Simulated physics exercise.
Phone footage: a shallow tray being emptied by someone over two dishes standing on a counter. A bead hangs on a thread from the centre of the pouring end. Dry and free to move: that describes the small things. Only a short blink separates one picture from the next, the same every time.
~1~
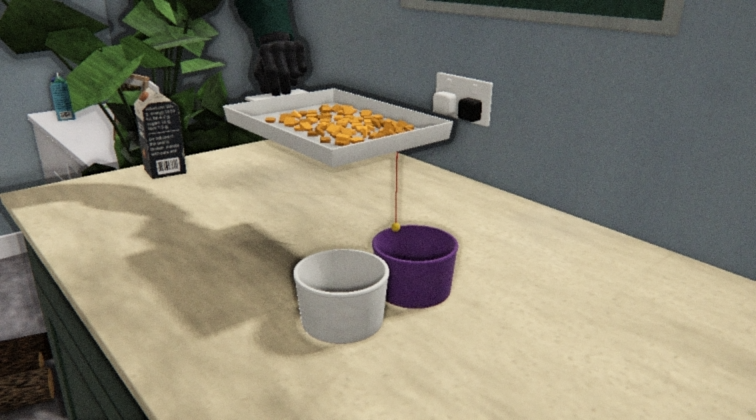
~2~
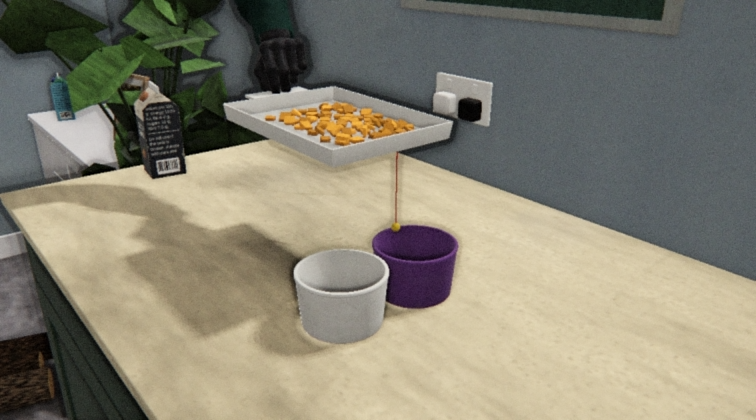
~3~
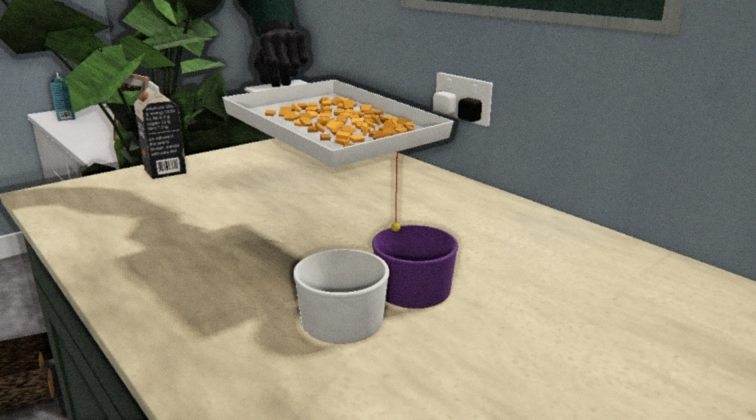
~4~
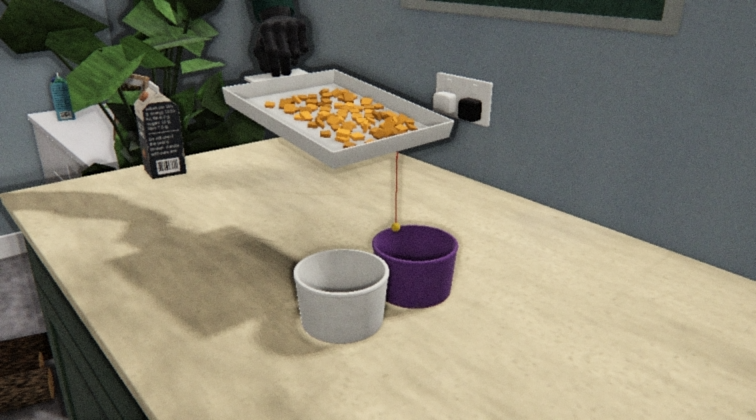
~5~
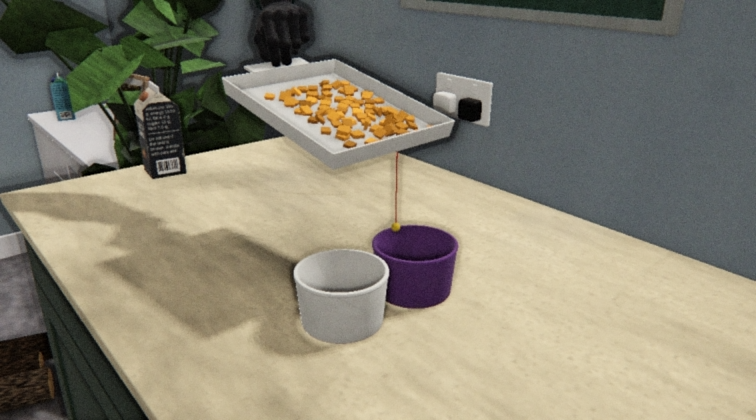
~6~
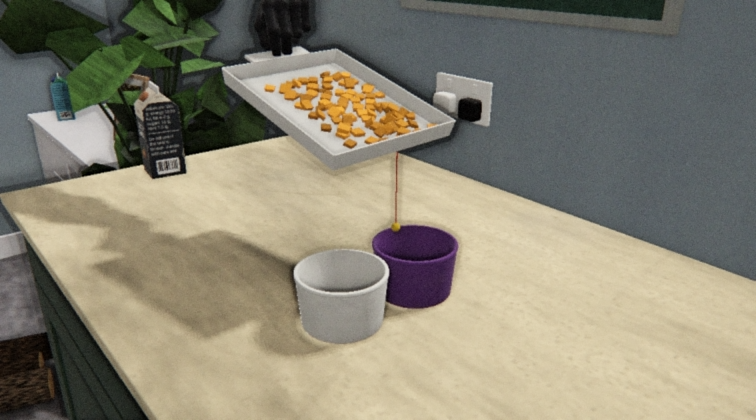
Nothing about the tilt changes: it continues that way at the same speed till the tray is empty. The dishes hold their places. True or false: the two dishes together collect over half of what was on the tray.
True.
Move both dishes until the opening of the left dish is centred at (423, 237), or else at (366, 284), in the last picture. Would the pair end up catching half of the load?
Well, a minority share the first time and a majority share the next.
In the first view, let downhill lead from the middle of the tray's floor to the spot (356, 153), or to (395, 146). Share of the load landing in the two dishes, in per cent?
Around 70 percent for the first aim and around 50 percent for the second.
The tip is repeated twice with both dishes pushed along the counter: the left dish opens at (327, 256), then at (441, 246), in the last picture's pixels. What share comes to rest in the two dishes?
About 20% on the first try and 30% on the second.
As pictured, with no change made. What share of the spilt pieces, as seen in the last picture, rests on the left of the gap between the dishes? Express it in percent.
Share to the left: Near 10 per cent.
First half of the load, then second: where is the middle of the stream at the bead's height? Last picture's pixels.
Points: About (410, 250), then about (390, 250).
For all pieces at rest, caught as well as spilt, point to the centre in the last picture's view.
Last view, resting centre - approx. (388, 308).
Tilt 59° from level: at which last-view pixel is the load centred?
(378, 115).
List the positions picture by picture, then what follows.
Corners of the pouring end (333, 148) and (449, 122), level; middle of the load (357, 126), small crackers; left dish (370, 309); right dish (443, 277); bead on its thread (396, 227), in the first frame.
Corners of the pouring end (333, 149) and (449, 122), level; middle of the load (357, 125), in the second frame.
Corners of the pouring end (333, 149) and (450, 121), tipped barely, lowest at the left corner; middle of the load (357, 122), in the third frame.
Corners of the pouring end (334, 151) and (450, 121), tipped a little, lowest at the left corner; middle of the load (357, 117), in the fourth frame.
Corners of the pouring end (334, 152) and (451, 120), tipped a little, lowest at the left corner; middle of the load (358, 112), in the fifth frame.
Corners of the pouring end (335, 153) and (452, 120), tipped a little, lowest at the left corner; middle of the load (358, 108); left dish (370, 309); right dish (443, 277), in the sixth frame.
Just after the last frame, tray tipped steeply; almost all on the tray; just a few in the air.
A moment on, tray tipped right over; the larger part on the tray; just a few in the left dish; just a few outside both; about a tenth in the air.
Further on, tray tipped past a quarter turn; roughly a third in the left dish; roughly a quarter in the right dish; roughly a third outside both.
When it is over, tray tipped past a quarter turn; roughly a third in the left dish; roughly a quarter in the right dish; roughly a third outside both.
